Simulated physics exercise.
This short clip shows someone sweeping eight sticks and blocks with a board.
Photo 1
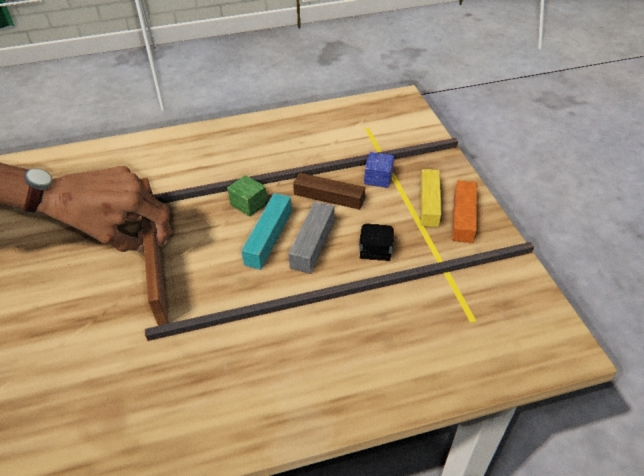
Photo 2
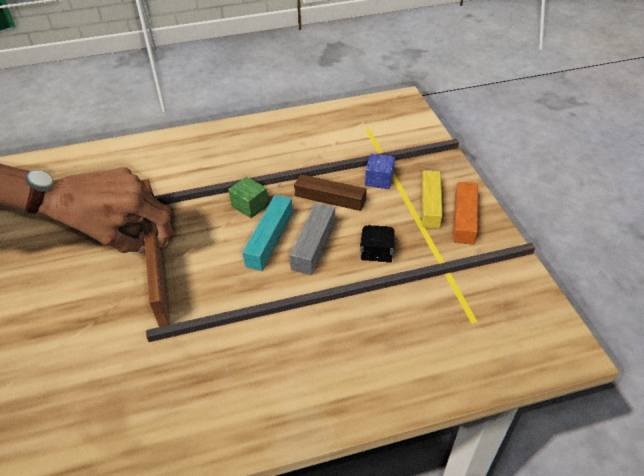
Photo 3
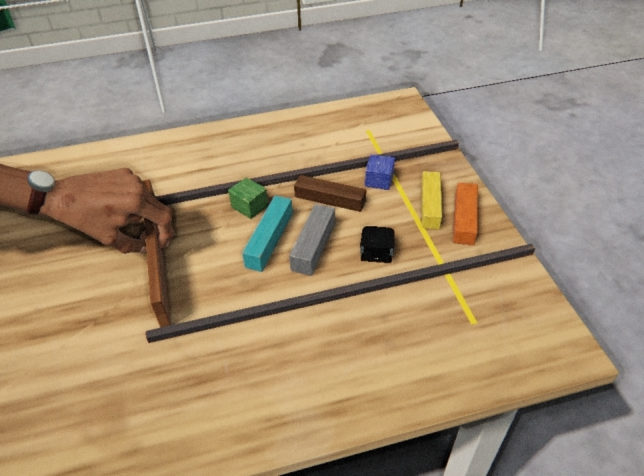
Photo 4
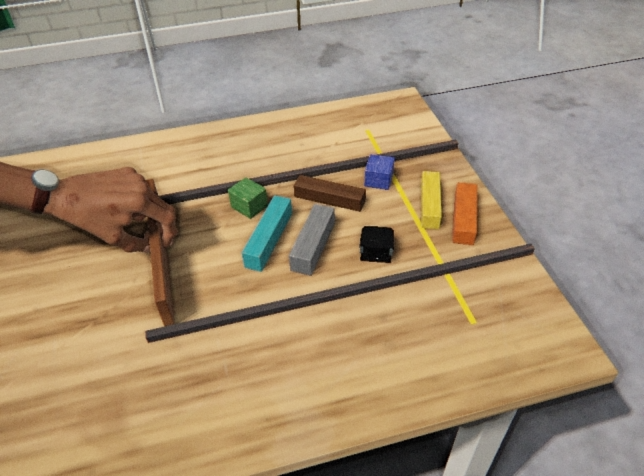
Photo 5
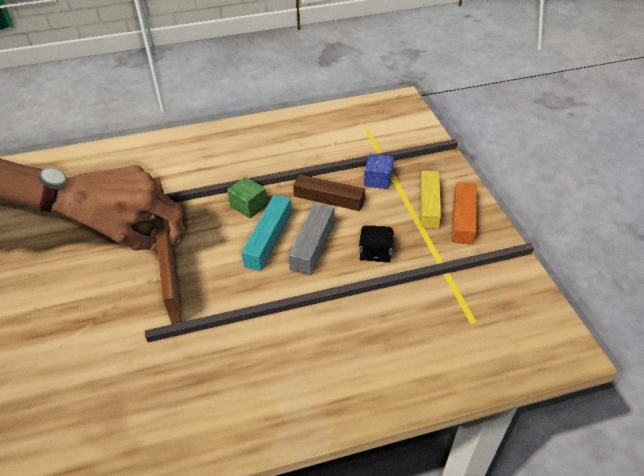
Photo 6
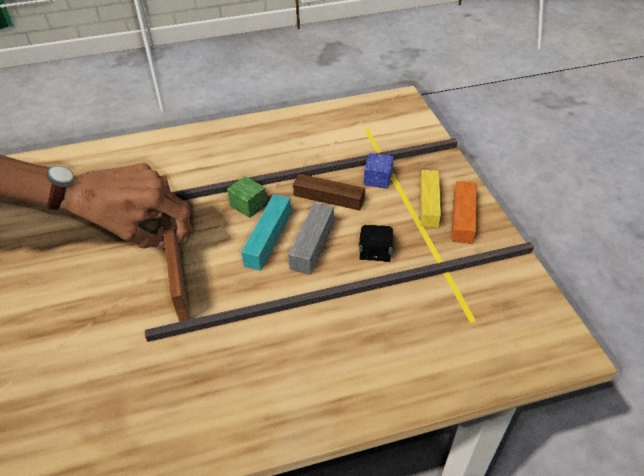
A hand gripping a brown board held still at first, then slid it slightly to the right between two dark rails, while the colourful blocks and sticks near the yellow line stayed put, untouched.
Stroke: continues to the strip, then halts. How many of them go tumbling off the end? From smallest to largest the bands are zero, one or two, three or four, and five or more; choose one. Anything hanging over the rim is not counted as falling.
The right band is zero.
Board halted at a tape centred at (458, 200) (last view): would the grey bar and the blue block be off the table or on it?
Result - grey bar is still there, blue block is gone.
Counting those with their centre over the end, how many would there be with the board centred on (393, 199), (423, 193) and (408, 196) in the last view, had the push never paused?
Per position: 0 / 1 / 0.
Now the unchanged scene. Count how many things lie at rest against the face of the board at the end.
2 in contact.
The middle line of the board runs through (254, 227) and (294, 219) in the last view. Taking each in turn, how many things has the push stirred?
Tally: First 2; then 4.
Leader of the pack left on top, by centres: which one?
It's the orange bar.
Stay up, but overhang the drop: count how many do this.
1, I think.
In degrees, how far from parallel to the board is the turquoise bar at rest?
It comes to around 0 degrees.
Early on, none off yet; orange bar at rest near (464, 211); yellow bar at rest near (430, 198); blue block at rest near (379, 171).
A while later, none off yet; orange bar at rest near (464, 211); yellow bar at rest near (430, 198); blue block travelled a little near (391, 165).
Finally, the number that fall off is zero.
